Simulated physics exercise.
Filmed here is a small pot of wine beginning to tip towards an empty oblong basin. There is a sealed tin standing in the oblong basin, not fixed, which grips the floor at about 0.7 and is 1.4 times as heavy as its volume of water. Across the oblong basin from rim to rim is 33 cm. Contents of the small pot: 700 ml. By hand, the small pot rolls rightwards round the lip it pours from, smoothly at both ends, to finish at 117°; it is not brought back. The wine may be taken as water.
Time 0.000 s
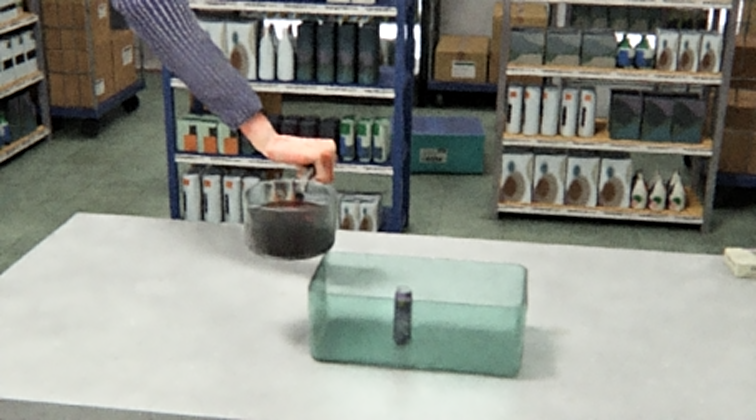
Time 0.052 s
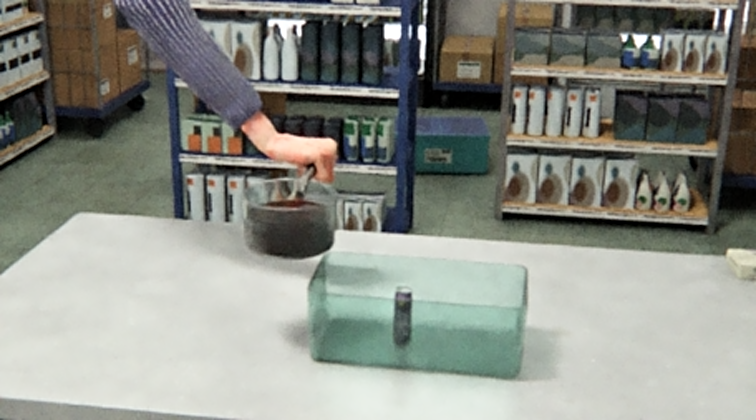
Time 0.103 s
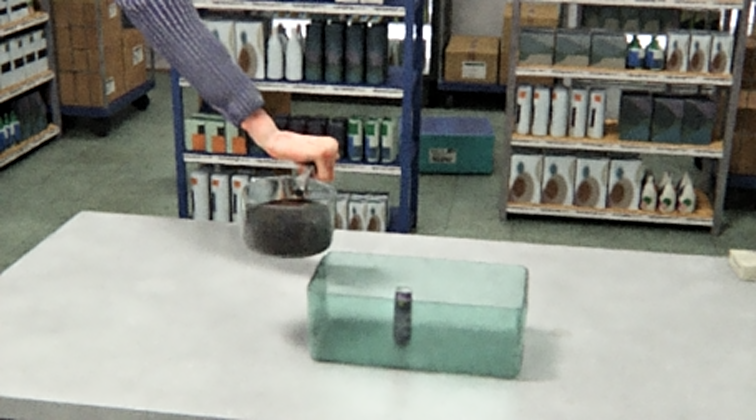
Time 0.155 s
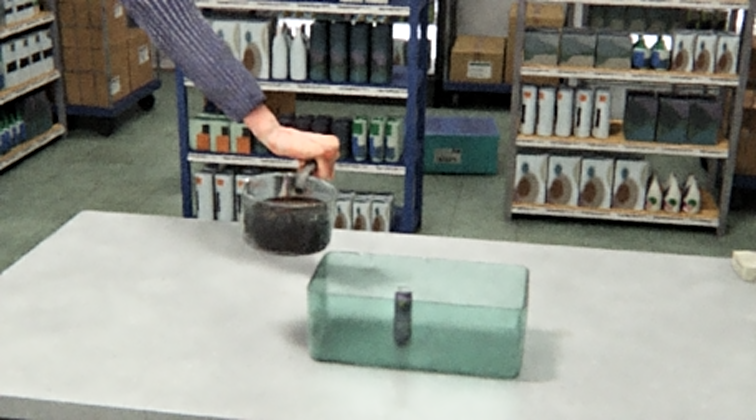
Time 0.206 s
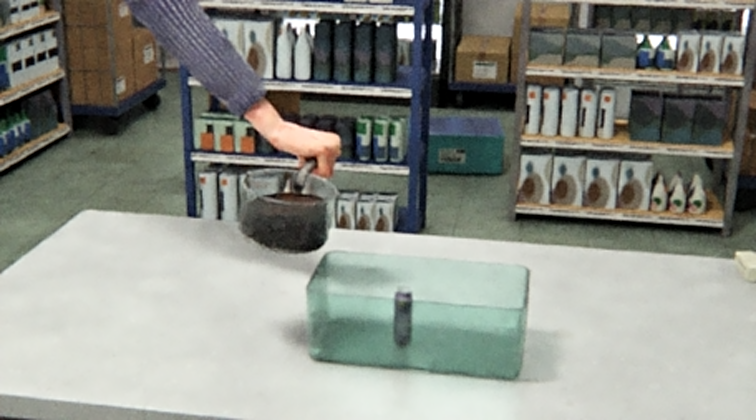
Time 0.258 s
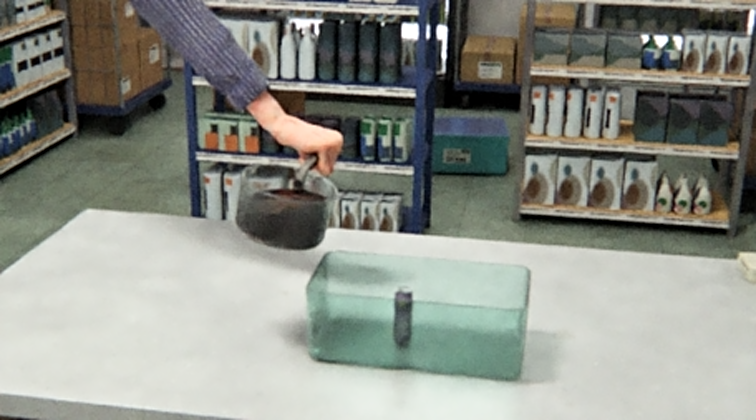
A hand in a purple knitted sleeve held a small glass pot of dark liquid above a pale table, slowly tilting it rightwards, while an oblong greenish basin stood still in front of stocked shelves.
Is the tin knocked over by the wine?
It keels over.
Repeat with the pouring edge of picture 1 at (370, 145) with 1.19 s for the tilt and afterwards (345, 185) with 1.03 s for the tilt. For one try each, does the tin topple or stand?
First it stays on its base; then it stays on its base.
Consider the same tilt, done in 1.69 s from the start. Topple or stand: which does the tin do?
So the tin will tip over.
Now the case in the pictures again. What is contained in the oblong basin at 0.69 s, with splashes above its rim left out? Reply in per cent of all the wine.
About 2%.
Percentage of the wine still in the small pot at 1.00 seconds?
What remains is about 10 percent of it all.
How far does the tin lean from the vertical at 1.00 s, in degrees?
Lean: Around 0° from upright.
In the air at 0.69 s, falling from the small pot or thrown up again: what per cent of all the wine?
Some 28 per cent, I reckon.
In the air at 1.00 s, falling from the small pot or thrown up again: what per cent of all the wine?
Close to 20 in every hundred parts.
After 0.69 s the tilt is 73° and 70 per cent is still to pour; the tin stands where it began.
After 1.00 s the tilt is 110° and 10 per cent is still to pour; the tin stands where it began.
After 1.33 s the tilt is 117° and 0 per cent is still to pour; the tin leans 53°.
After 1.69 s the tilt is 117° and 0 per cent is still to pour; the tin lies on its side.
In the end the tin lies on its side.
